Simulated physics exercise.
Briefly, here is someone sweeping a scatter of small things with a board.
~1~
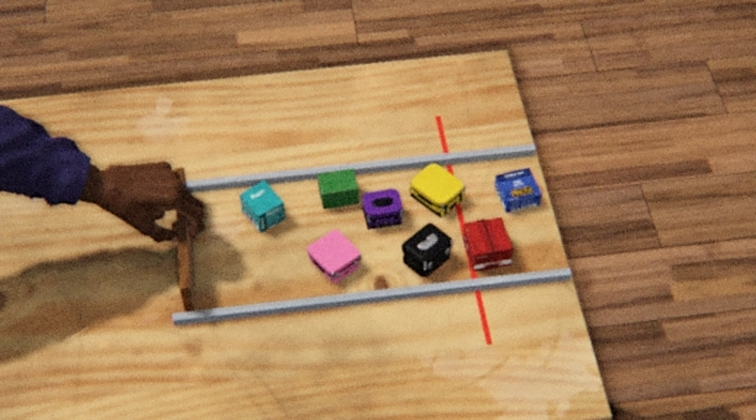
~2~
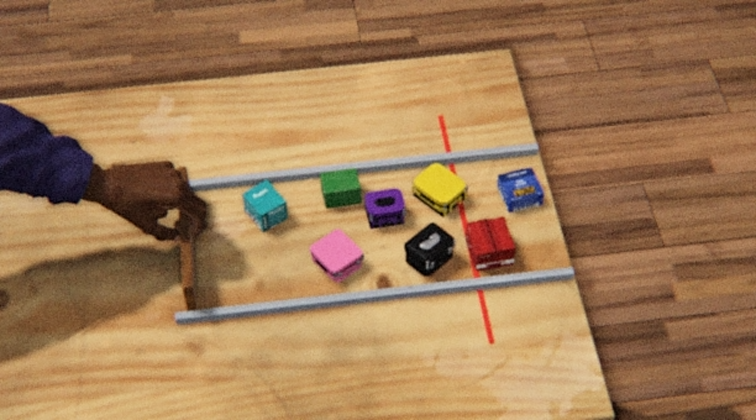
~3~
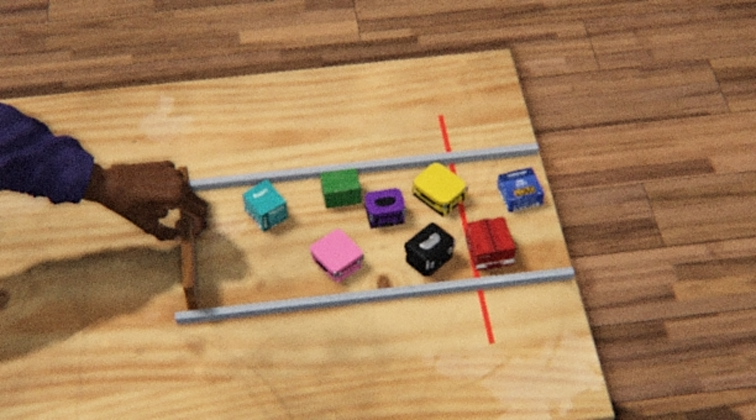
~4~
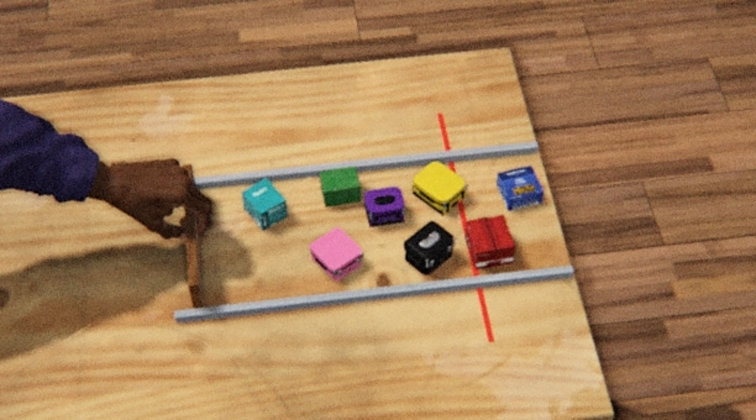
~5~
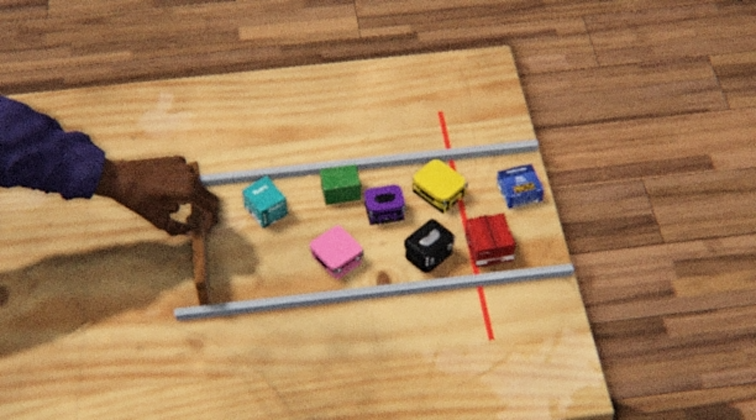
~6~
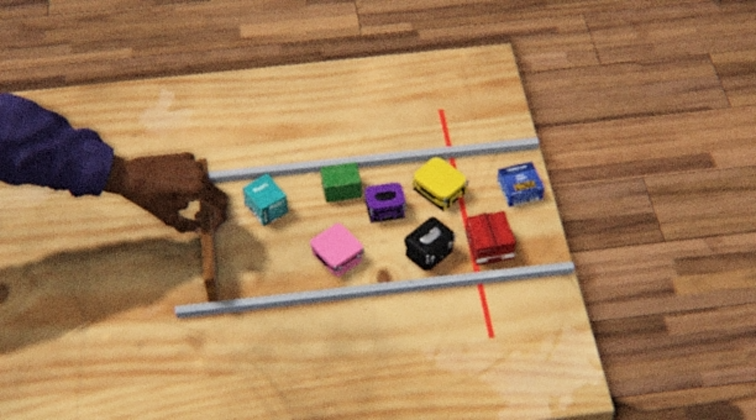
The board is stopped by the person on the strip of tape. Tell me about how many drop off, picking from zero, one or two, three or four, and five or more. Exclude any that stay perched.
The count that falls off is a single one or a pair.
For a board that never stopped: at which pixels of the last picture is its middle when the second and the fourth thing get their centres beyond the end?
I'd put it close to (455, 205) and later close to (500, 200).
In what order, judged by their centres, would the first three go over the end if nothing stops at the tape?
Those would be the blue box, the red box and the yellow case, in that order.
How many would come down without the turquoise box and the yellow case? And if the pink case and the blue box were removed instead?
1 in the first case and 0 in the second.
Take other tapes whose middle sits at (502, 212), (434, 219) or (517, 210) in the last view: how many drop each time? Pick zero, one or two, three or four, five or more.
Falls: 3 or 4; 1 or 2; five or more.
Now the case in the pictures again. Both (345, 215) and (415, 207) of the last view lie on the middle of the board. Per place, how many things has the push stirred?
That makes 4 at the first spot and 8 at the second.
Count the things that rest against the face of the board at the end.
Contact count: 2.
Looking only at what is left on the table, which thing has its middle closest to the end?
The yellow case.
A little later, none off yet; blue box at rest near (521, 184); red box at rest near (490, 238); yellow case at rest near (440, 184).
Next, none off yet; blue box at rest near (521, 184); red box at rest near (490, 238); yellow case moving near (443, 183).
Later still, none off yet; blue box shifted about its own width near (553, 183); red box shifted about its own width near (542, 230); yellow case shifted about its own width near (505, 177).
When it is over, the number that fall off is one or two; down, red box and blue box.
